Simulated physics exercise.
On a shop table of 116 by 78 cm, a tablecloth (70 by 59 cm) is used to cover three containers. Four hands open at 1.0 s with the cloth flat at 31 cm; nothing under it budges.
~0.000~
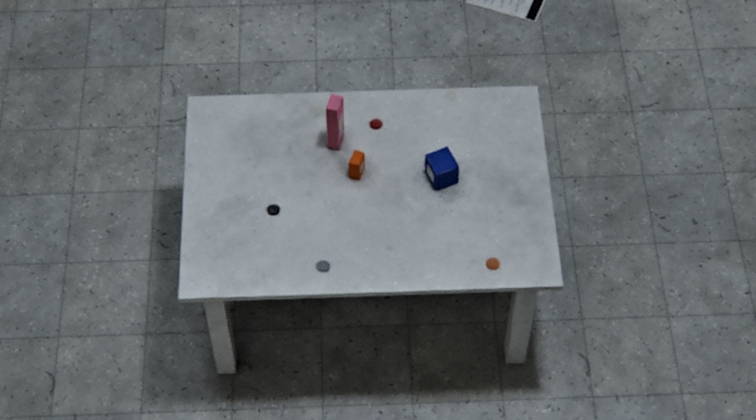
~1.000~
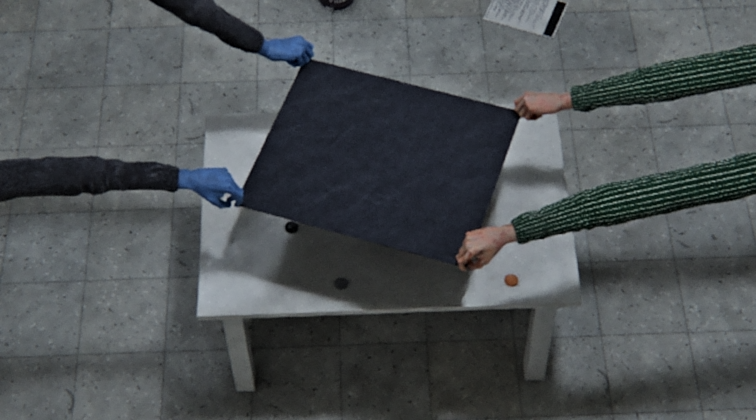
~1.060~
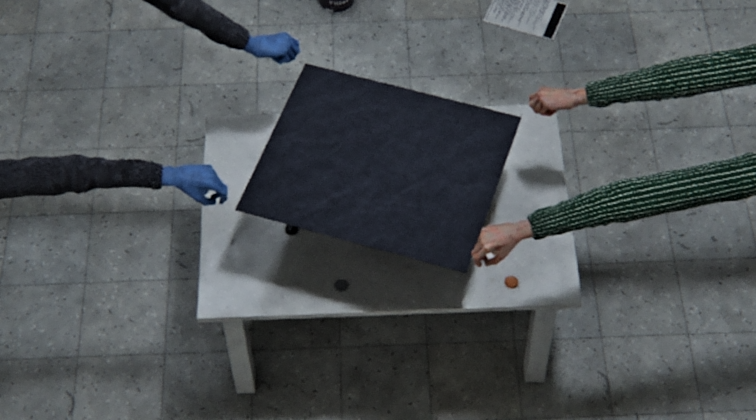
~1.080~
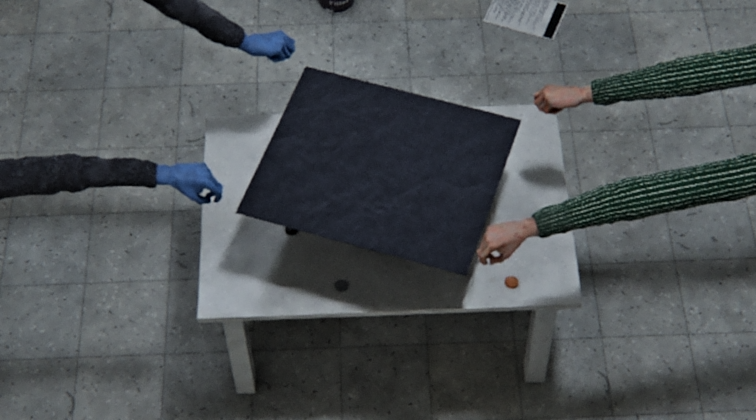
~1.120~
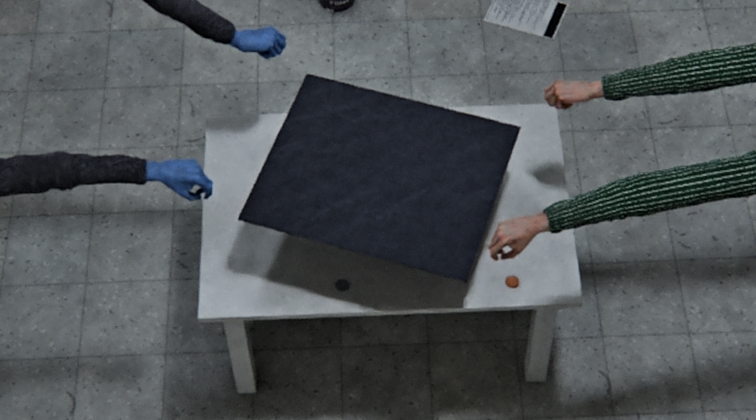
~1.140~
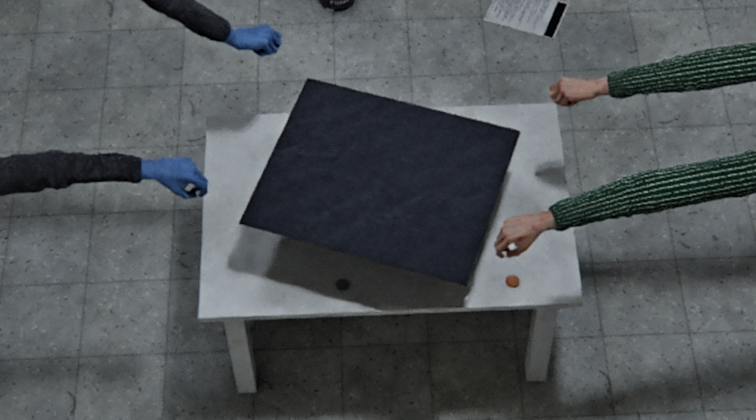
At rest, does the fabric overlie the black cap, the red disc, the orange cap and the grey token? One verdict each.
In order: The black cap ends under the cloth; the red disc still shows; the orange cap still shows; the grey token still shows.
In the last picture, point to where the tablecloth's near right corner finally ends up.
That corner ends up near pixel (457, 315) in the last view.
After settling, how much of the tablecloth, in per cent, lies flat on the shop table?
Share on top, approx.: 40 %.
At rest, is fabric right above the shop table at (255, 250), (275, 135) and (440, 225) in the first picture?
In order: Exposed, exposed, hidden.
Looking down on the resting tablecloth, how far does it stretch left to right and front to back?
About 78 cm wide by 68 cm front to back.
At 1.3 s, 35 % of it is down, spanning 80 by 66 cm, above black cap.
At 1.5 s, 40 % of it is down, spanning 77 by 73 cm, above black cap.
At 1.7 s, 40 % of it is down, spanning 78 by 67 cm, above black cap.
At 1.9 s, 40 % of it is down, spanning 78 by 71 cm, above black cap.
At 2.7 s, 40 % of it is down, spanning 78 by 68 cm, above black cap.
